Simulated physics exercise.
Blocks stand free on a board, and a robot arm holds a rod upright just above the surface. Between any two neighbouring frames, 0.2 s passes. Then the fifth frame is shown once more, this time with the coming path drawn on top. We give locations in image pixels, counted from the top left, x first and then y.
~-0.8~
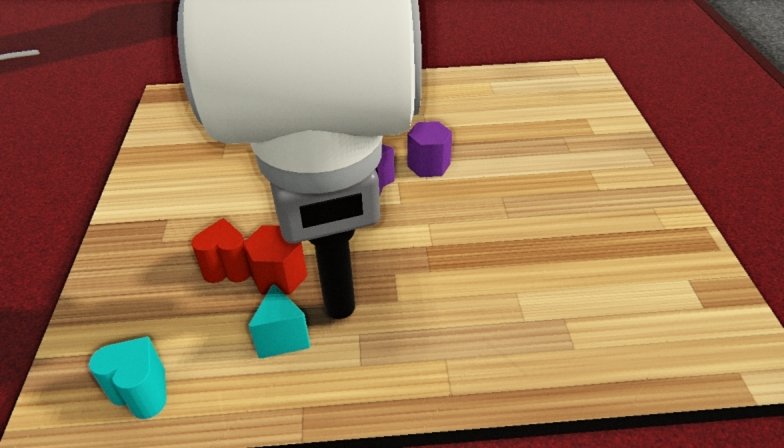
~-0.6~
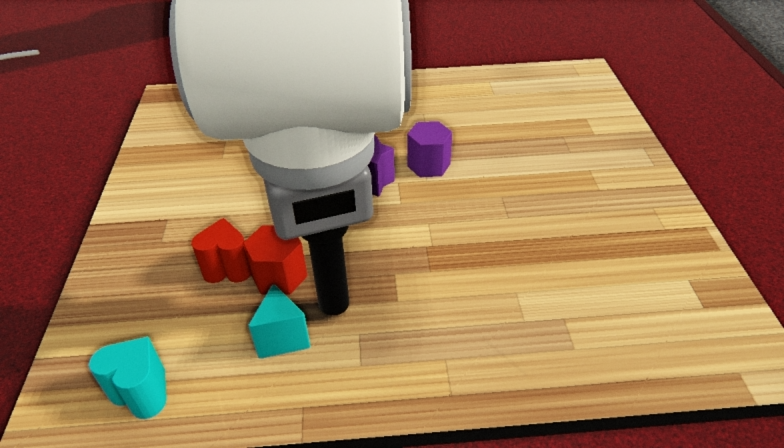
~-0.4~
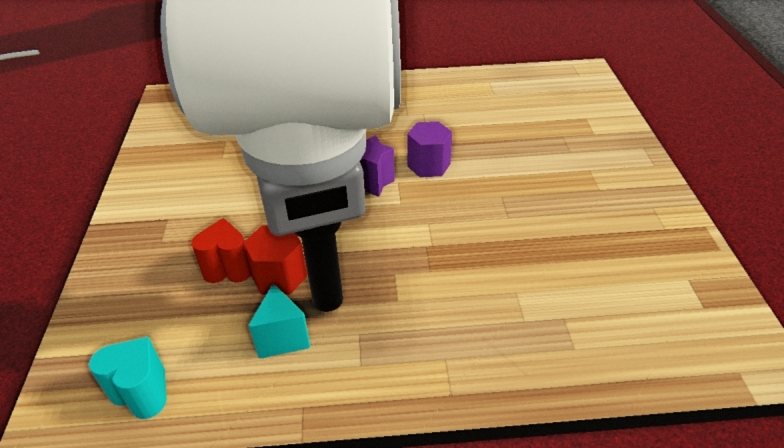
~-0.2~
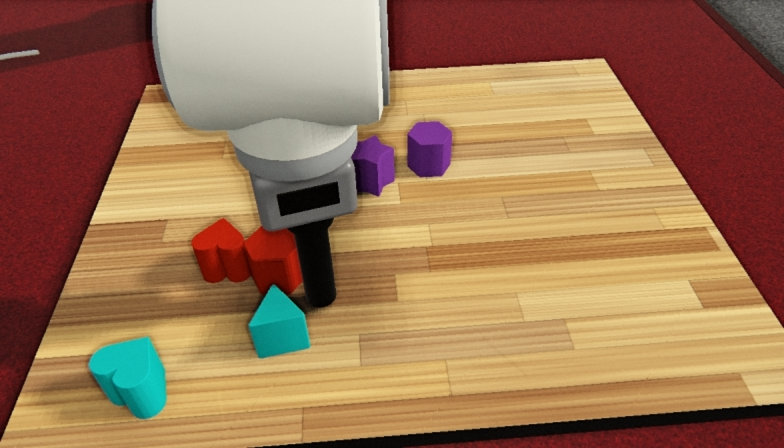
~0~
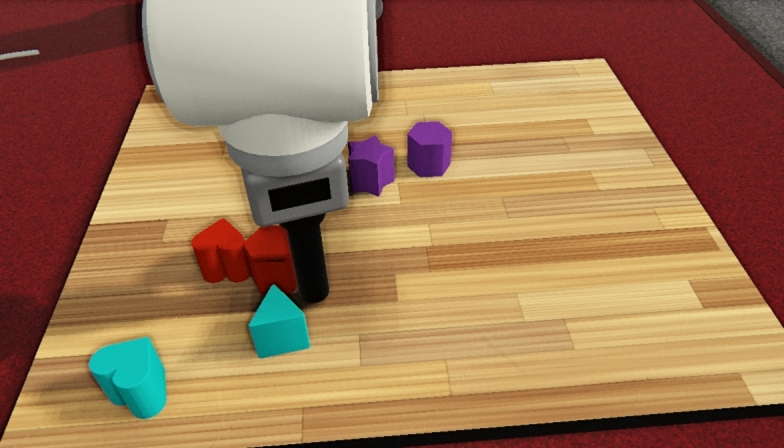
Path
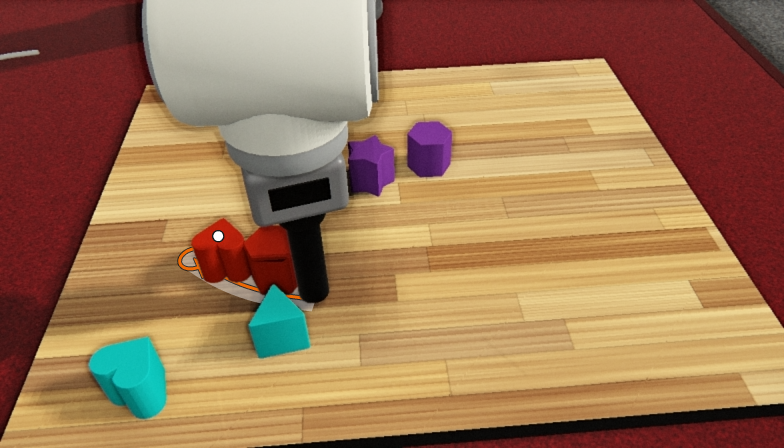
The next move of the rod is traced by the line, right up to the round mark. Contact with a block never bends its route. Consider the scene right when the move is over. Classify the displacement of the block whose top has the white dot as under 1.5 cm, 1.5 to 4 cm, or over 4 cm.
Its displacement is above 4 cm.
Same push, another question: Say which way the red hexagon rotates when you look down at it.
Clockwise, looking down.
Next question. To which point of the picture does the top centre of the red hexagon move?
My prediction: (250, 222).
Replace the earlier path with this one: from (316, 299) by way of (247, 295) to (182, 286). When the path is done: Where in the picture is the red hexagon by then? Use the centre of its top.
By then it is at (254, 231).
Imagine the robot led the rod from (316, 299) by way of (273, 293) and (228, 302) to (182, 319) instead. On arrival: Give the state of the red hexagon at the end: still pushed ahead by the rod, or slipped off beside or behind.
When the path ends, it will lie beside or behind the rod.
Drawn move, from (316, 299) via (268, 292) and (227, 278), ending at (194, 259); the dot is on the red heart block.
The first path, step by step. One third of the way, rod (266, 285); red heart block (206, 230), turned 40° anticlockwise; red hexagon (257, 230), turned 50° clockwise.
Two thirds of the way, rod (224, 271); red heart block (199, 224), turned 65° anticlockwise; red hexagon (250, 222), turned 80° clockwise.
At the end, rod (191, 251); red heart block (188, 204); red hexagon (250, 222), turned 80° clockwise; turquoise three-sided block still.
